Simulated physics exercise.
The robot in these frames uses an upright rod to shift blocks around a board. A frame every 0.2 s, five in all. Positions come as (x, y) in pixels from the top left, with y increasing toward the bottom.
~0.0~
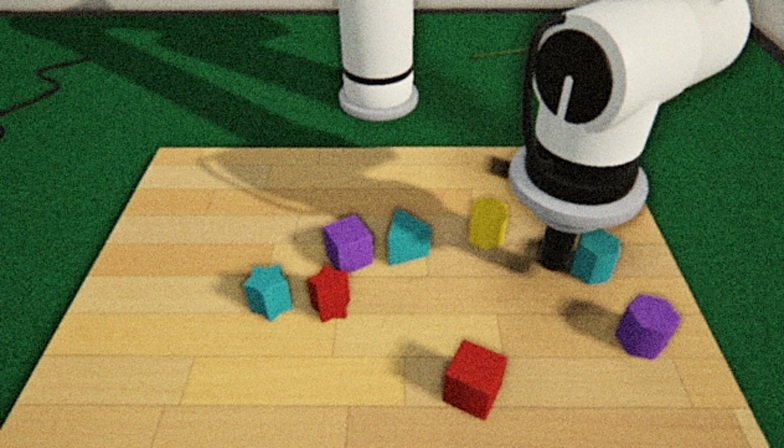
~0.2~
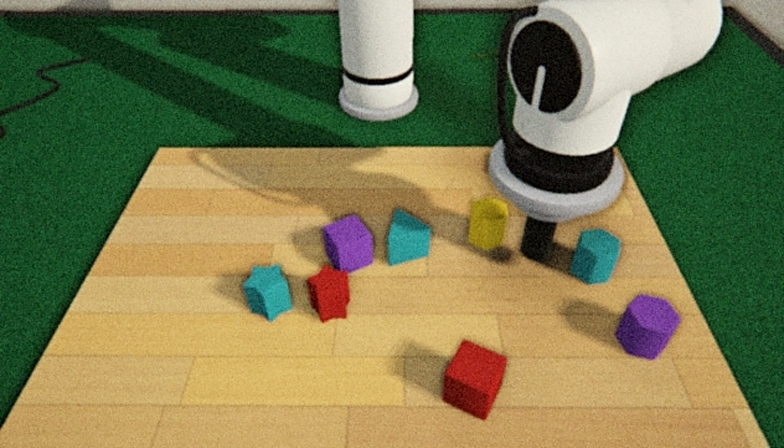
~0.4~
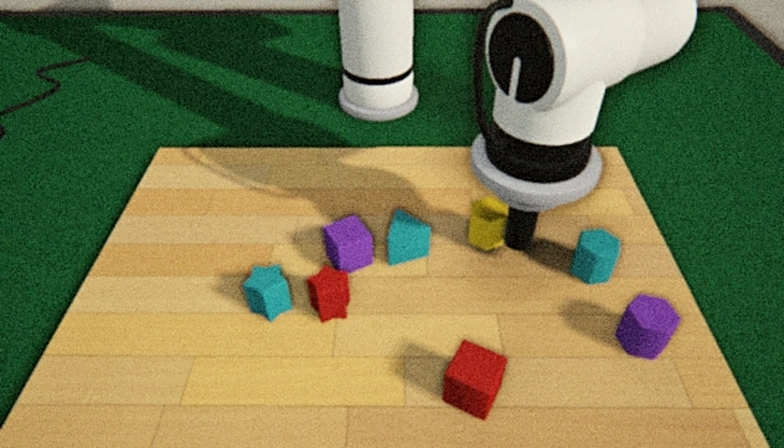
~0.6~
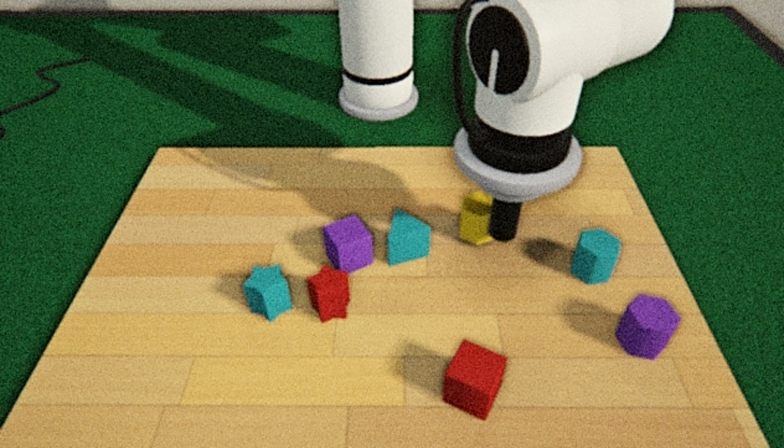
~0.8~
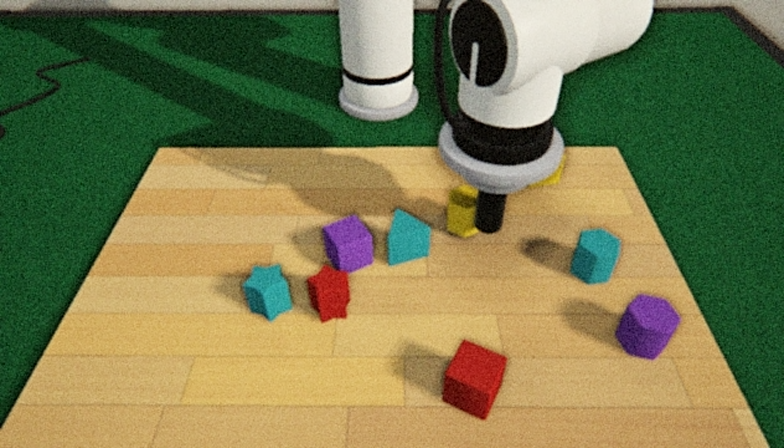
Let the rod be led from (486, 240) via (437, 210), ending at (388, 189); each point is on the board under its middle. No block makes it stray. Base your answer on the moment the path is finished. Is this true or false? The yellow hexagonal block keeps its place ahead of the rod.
It is true.
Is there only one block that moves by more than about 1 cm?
In short: Yes.
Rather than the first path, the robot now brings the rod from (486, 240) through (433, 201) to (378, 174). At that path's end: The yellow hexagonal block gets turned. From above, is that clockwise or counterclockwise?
The yellow hexagonal block rotates counterclockwise.
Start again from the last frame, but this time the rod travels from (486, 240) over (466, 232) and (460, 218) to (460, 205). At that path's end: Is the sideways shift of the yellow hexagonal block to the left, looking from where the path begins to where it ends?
Final answer: Yes.
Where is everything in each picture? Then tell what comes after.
Lower end of the rod at (553, 261), tops of blocks, turquoise triangular block at (405, 224), yellow hexagonal block at (490, 208), in the first picture.
Rod at (535, 251), blocks as before, in the second picture.
Rod at (518, 241), blocks as before, in the third picture.
Rod at (502, 233), yellow hexagonal block at (480, 203), in the fourth picture.
Rod at (488, 225), turquoise triangular block at (405, 224), yellow hexagonal block at (467, 196), in the fifth picture.
The first path, step by step. One third of the way, rod at (455, 204); yellow hexagonal block at (433, 178).
Two thirds of the way, rod at (421, 187); yellow hexagonal block at (401, 162).
At the end, rod at (387, 173); turquoise triangular block not moved; yellow hexagonal block at (370, 148).
